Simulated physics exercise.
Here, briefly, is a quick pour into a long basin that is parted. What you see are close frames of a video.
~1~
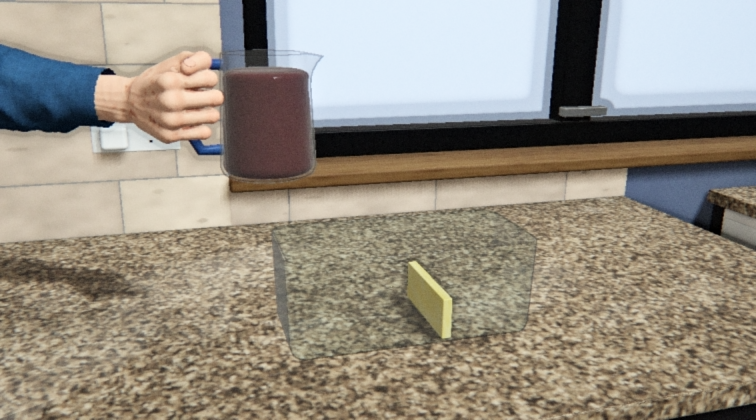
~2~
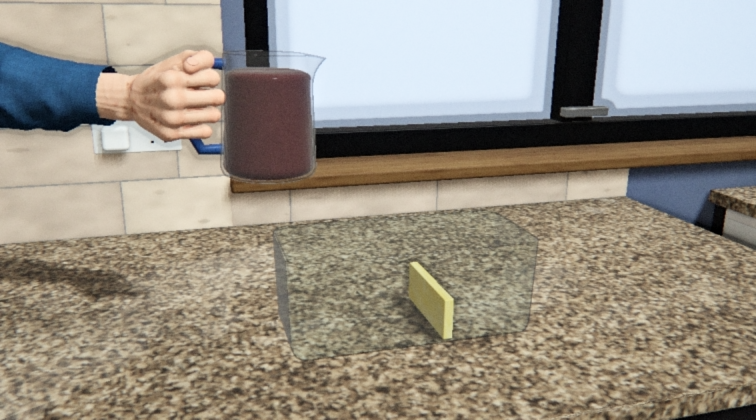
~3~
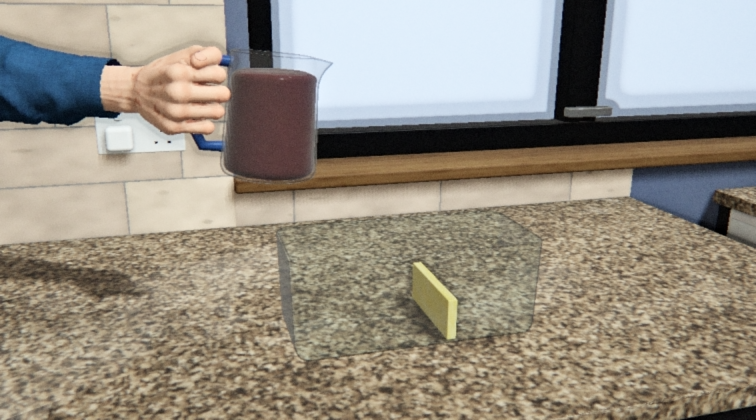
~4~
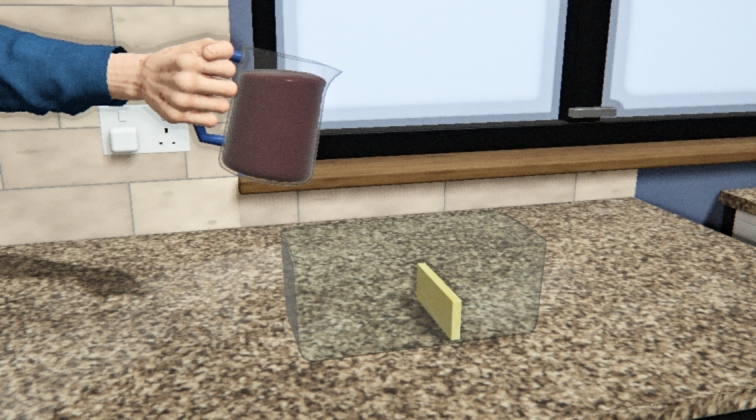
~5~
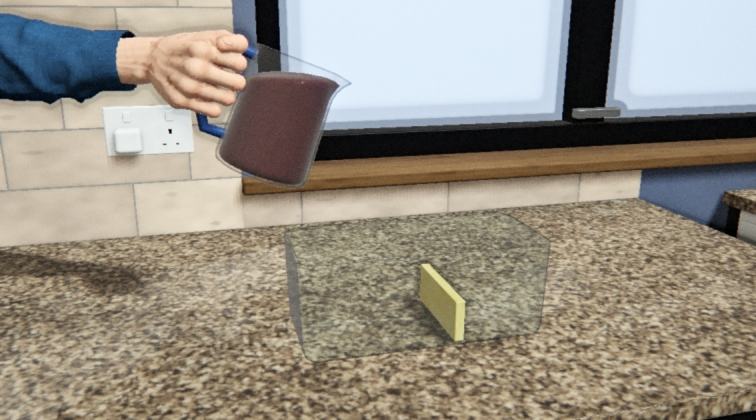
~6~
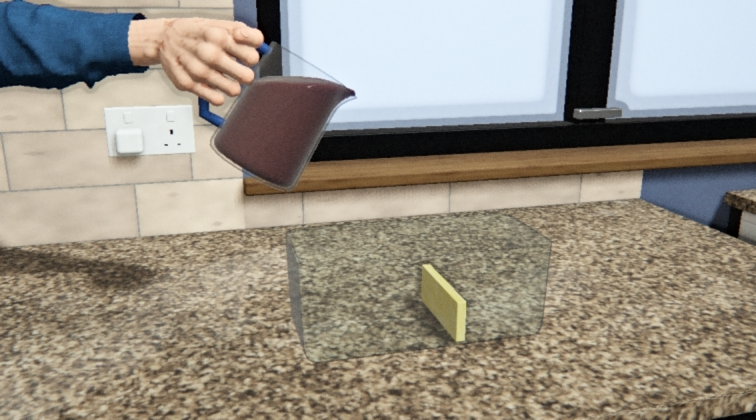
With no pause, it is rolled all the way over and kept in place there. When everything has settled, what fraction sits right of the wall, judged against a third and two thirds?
The right side is left with too little to make a third.
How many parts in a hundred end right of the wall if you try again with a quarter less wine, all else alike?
Roughly 5 in a hundred.
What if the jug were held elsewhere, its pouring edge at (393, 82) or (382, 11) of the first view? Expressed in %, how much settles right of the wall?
You'd get around 75 per cent and then around 85 per cent.
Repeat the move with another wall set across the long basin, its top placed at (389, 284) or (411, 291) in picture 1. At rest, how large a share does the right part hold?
In order, near 45 and 10 in a hundred.
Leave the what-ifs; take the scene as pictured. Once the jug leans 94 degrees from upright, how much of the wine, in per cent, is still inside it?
It still holds around 70 per cent there.
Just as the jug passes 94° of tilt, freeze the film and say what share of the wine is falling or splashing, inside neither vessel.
It's close to 20 per cent.
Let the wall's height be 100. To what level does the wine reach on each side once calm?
Left of the wall 60 %, right of the wall 0 %.
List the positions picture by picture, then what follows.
In the first picture, it leans 0°; its right rim is at (323, 54); the wine meets the walls at (223, 72) and (308, 71); the long basin's rim runs from (279, 246) to (515, 226); the wall's top is at (429, 280).
In the second picture, it leans 1°; its right rim is at (325, 57); the wine meets the walls at (225, 73) and (310, 72).
In the third picture, it leans 6°; its right rim is at (333, 61); the wine meets the walls at (232, 72) and (316, 74).
In the fourth picture, it leans 12°; its right rim is at (342, 70); the wine meets the walls at (237, 80) and (326, 77).
In the fifth picture, it leans 21°; its right rim is at (351, 82); the wine meets the walls at (237, 101) and (339, 80).
In the sixth picture, it leans 32°; its right rim is at (357, 97); the wine meets the walls at (230, 107) and (352, 87).
A moment on, the jug is tipped on its side and 68 per cent is still to pour, 10 is left of the wall and 0 right of it.
Next, the jug is tipped right over and 21 per cent is still to pour, 57 is left of the wall and 1 right of it.
Then the jug is tipped right over and 4 per cent is still to pour, 83 is left of the wall and 3 right of it.
Later the jug is tipped right over and 0 per cent is still to pour, 91 is left of the wall and 5 right of it.
Finally, 92 per cent lies left of the wall, 5 right of it and 4 outside.
